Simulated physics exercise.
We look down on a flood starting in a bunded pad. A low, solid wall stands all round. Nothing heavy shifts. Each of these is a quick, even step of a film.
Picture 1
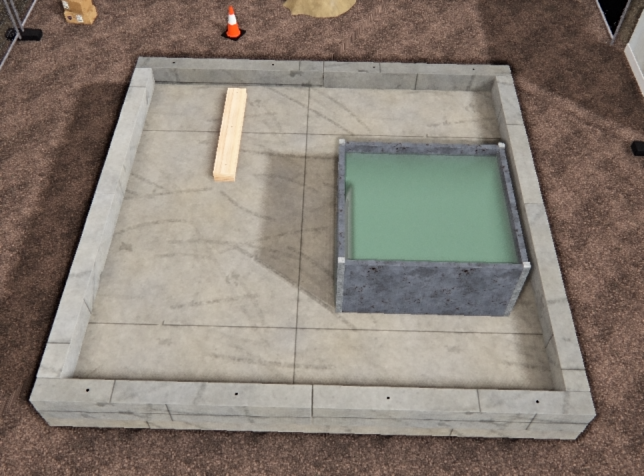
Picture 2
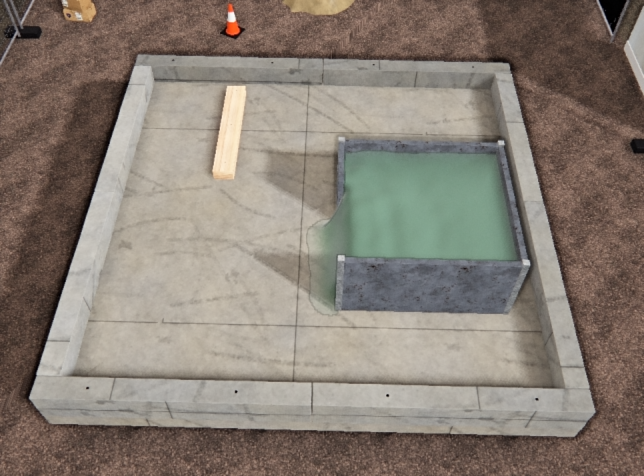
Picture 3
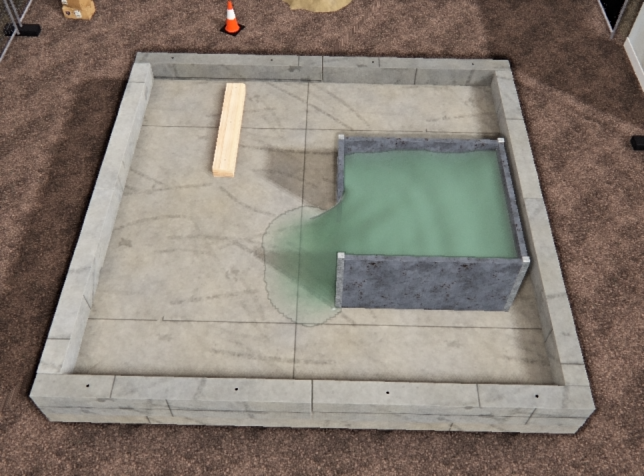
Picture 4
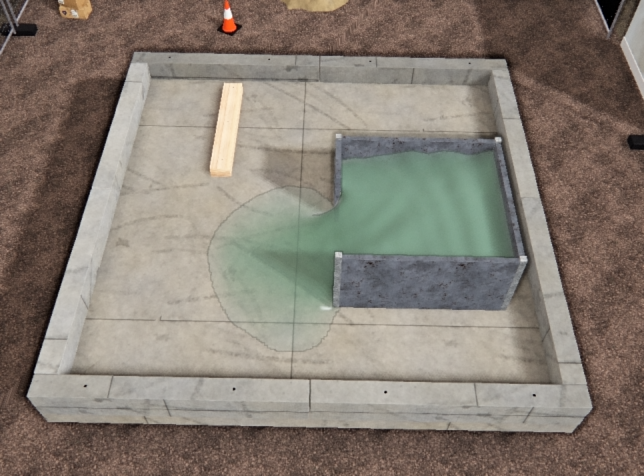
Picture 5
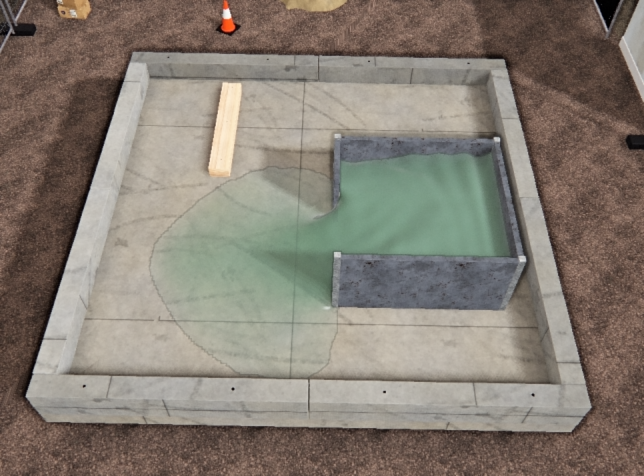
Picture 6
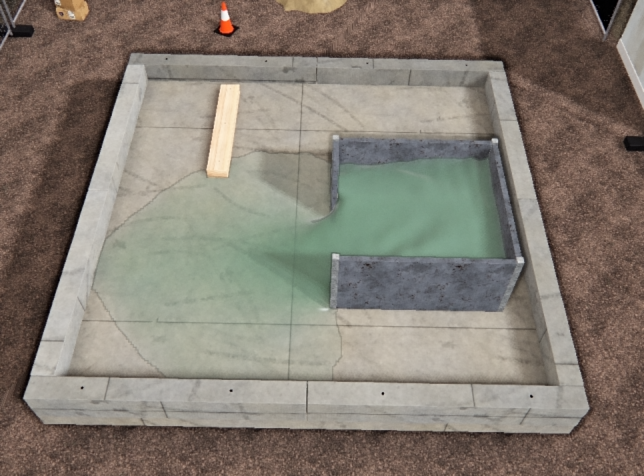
The clip shows a grey tank of green liquid inside a low-walled concrete pad; its left side opens and the liquid pours out, spreading leftward across the floor in a widening sheet past a wooden block's near end.
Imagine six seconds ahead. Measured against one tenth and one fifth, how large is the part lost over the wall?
The loss is fewer than ten in a hundred.
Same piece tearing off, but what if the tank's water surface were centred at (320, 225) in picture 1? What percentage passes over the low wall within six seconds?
By my count it comes to roughly 14 percent.
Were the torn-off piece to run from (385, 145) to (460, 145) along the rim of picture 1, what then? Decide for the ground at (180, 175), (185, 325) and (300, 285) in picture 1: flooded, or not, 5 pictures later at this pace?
First point bare, second point bare, third point bare.
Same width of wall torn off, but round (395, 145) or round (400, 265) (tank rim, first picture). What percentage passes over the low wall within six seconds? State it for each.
Some 6 in a hundred first, then some 16 in a hundred.
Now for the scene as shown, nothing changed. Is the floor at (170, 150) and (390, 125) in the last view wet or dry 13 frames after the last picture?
The first will be swamped and the second spared.
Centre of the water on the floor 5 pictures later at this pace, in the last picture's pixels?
Around pixel (304, 260).
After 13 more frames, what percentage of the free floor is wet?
Estimate: Some 55 in a hundred.
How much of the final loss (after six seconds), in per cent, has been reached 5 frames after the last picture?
By my reckoning, 10 %.
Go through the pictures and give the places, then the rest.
The first picture shows the tank at (426, 205) is whole and still.
In the second picture, the front is at (333, 311), out from the gap at (342, 250).
In the third picture, water pours out at (342, 248) and has run to (279, 225).
In the fourth picture, water pours out at (339, 249) and has run to (217, 244).
In the fifth picture, water pours out at (338, 249) and has run to (158, 272).
In the sixth picture, water pours out at (336, 250) and has run to (97, 273).
A moment on, water covers 40 % of the floor; the low wall has let 0 % over.
Next, water covers 40 % of the floor; the low wall has let 1 % over.
Then, water covers 50 % of the floor; the low wall has let 5 % over.
Later, water covers 65 % of the floor; the low wall has let 6 % over.
In the end, water covers 85 % of the floor; the low wall has let 6 % over.
